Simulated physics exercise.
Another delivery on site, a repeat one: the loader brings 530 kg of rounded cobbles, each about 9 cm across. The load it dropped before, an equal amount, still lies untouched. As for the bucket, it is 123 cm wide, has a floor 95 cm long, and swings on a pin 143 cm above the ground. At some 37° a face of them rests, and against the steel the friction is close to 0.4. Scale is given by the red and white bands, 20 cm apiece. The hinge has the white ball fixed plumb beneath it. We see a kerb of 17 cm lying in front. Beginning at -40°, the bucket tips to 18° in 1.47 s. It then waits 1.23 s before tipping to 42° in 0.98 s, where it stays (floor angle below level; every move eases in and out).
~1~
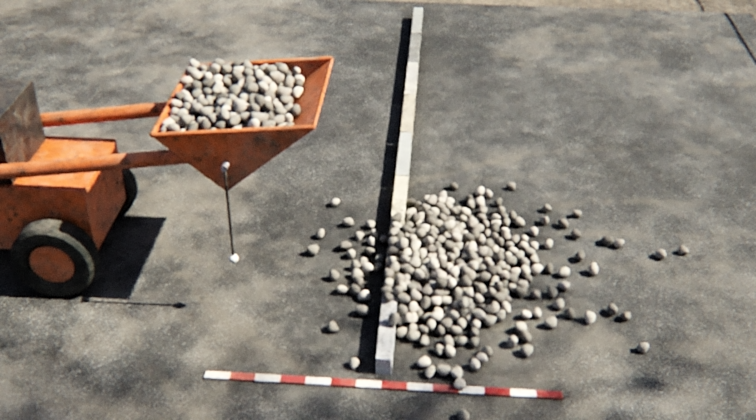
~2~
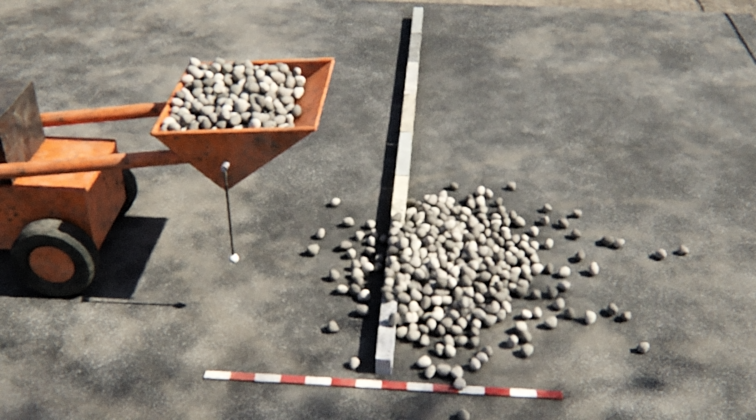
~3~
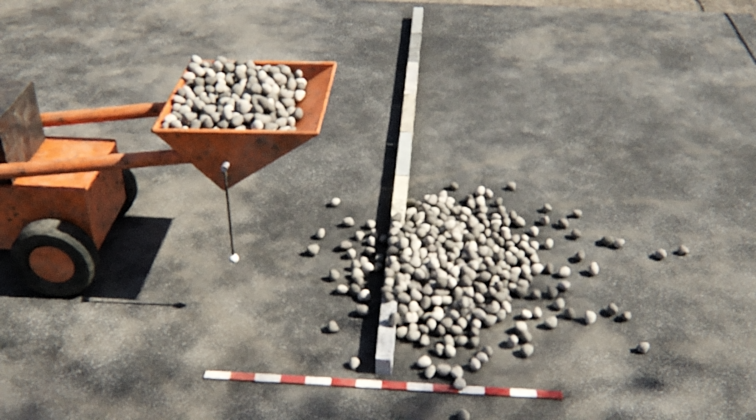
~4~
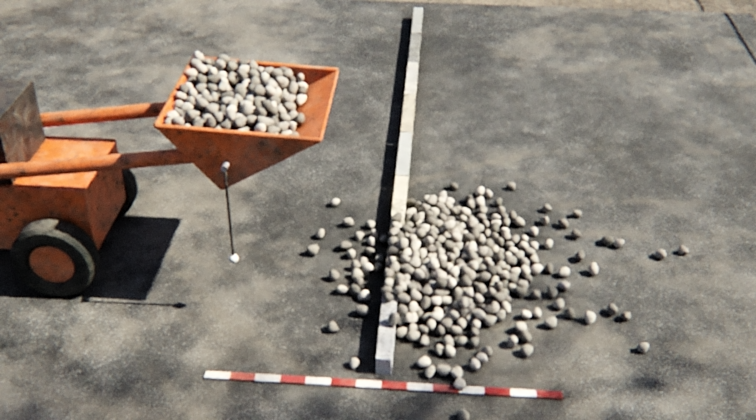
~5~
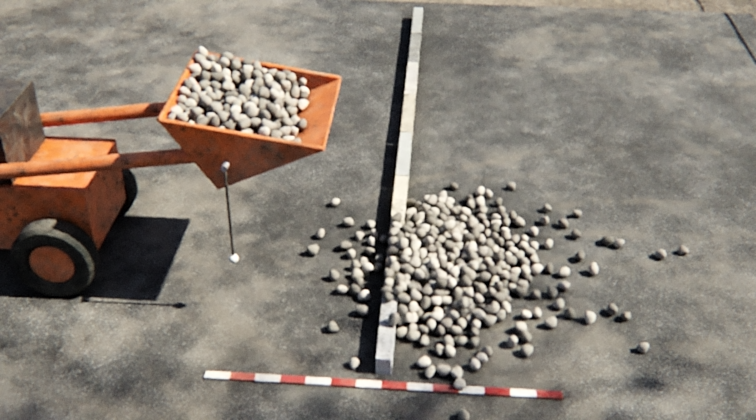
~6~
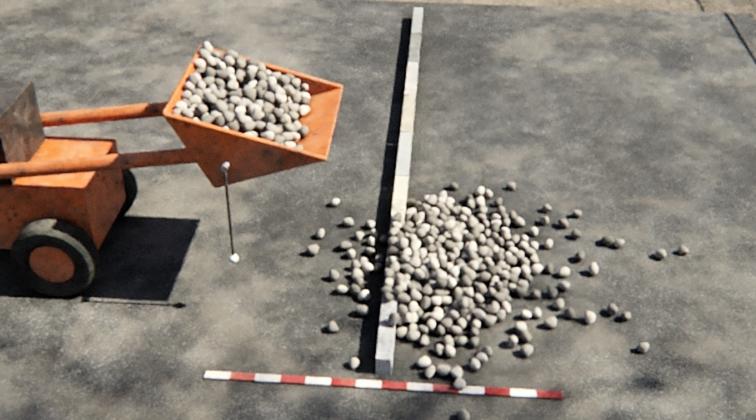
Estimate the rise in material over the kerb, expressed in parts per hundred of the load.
Close to 10 parts in a hundred.
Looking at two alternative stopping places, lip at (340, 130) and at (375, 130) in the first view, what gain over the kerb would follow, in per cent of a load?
25 % and 70 %.
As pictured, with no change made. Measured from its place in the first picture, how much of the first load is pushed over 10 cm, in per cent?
About 5 per cent.
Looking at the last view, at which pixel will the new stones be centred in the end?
Roughly at (358, 255) in the last picture.
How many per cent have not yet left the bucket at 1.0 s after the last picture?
Some 90 %, roughly, is held.
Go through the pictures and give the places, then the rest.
In the first frame, the bucket is at -40°, its lip at (314, 127); the top of the load is at (251, 77). The earlier load is highest near (411, 251), 25 cm above ground level, 9 % on this side of the kerb, 91 % over the kerb.
In the second frame, the bucket is at -39°, its lip at (315, 129); the top of the load is at (251, 77).
The third frame shows lip at (318, 133), floor tilted -36°, highest stones at (243, 77).
In the fourth frame, the bucket is at -31°, its lip at (321, 140); the top of the load is at (214, 66).
In the fifth frame, the bucket is at -25°, its lip at (324, 149); the top of the load is at (209, 63).
In the sixth frame, the bucket is at -19°, its lip at (326, 159); the top of the load is at (213, 59).
Then, 0.5 s after the last picture the floor is at 9°; in per cent of one load, 100 in the bucket, 9 on this side of the kerb, 91 over the kerb; the foremost stones are at (631, 277).
Then, 1.0 s after the last picture the floor is at 18°; in per cent of one load, 91 in the bucket, 18 on this side of the kerb, 91 over the kerb; the foremost stones are at (631, 277).
Then, 3.5 s after the last picture the floor is at 42°; in per cent of one load, 0 in the bucket, 98 on this side of the kerb, 101 over the kerb; the foremost stones are at (631, 277).
Then, 6.3 s after the last picture the floor is at 42°; in per cent of one load, 0 in the bucket, 98 on this side of the kerb, 101 over the kerb; the foremost stones are at (631, 277). Net gain over the kerb, 10.
